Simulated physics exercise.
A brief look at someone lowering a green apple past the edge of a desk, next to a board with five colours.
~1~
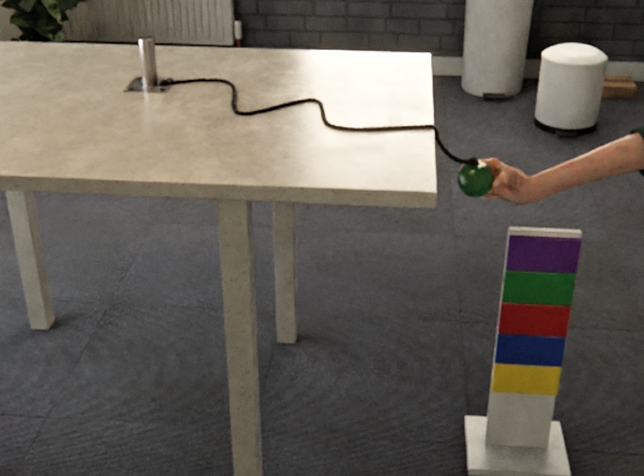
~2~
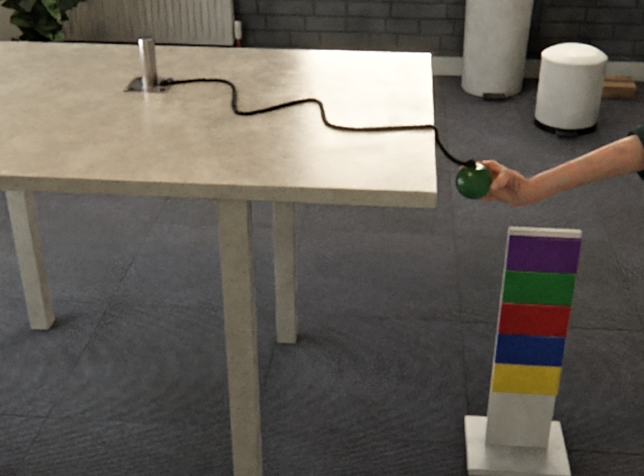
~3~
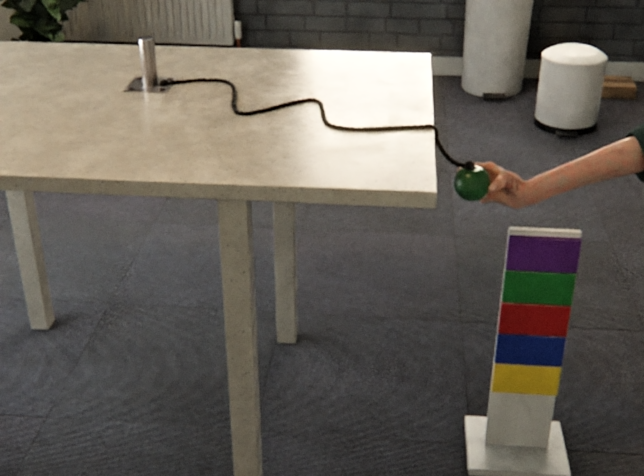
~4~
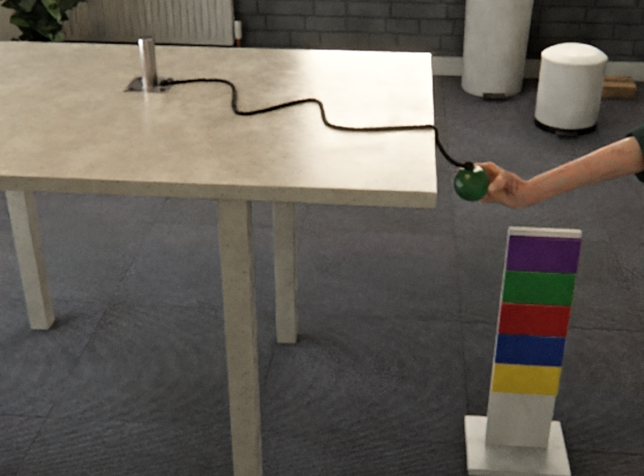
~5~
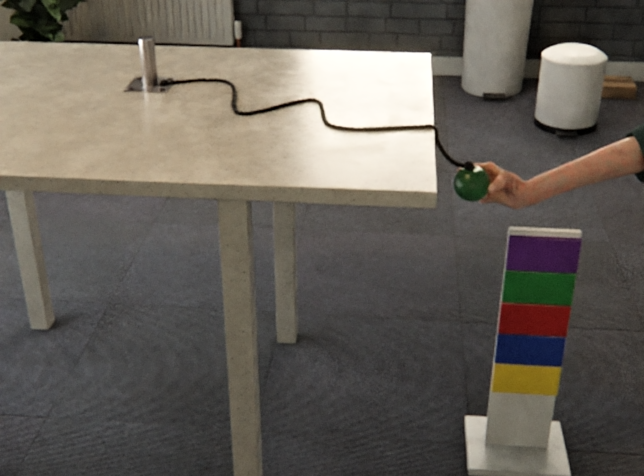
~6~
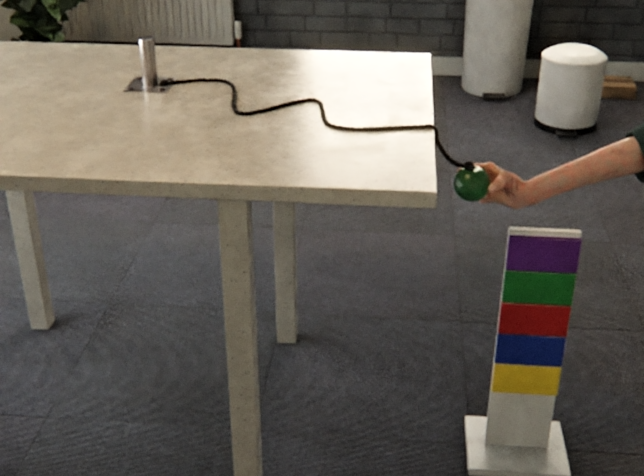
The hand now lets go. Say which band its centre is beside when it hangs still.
Its centre is beside the red band.
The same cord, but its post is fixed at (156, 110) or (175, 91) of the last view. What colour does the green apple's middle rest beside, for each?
First try: Blue; second try: Blue.
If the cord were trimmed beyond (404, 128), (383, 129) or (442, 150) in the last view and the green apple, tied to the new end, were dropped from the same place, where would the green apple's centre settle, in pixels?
Going through them in turn gives (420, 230), (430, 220) and finally (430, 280).
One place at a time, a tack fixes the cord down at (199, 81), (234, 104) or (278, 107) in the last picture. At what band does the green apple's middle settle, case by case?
Red, green, purple.
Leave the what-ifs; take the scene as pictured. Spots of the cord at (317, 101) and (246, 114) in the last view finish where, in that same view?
At (395, 117), then (316, 106).
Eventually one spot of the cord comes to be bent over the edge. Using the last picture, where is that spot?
Go for the one at (323, 114).
Soon after, apple near (421, 298); level with red.
Then, apple near (439, 311); level with red.
At rest, apple near (427, 309); level with red. The red one.
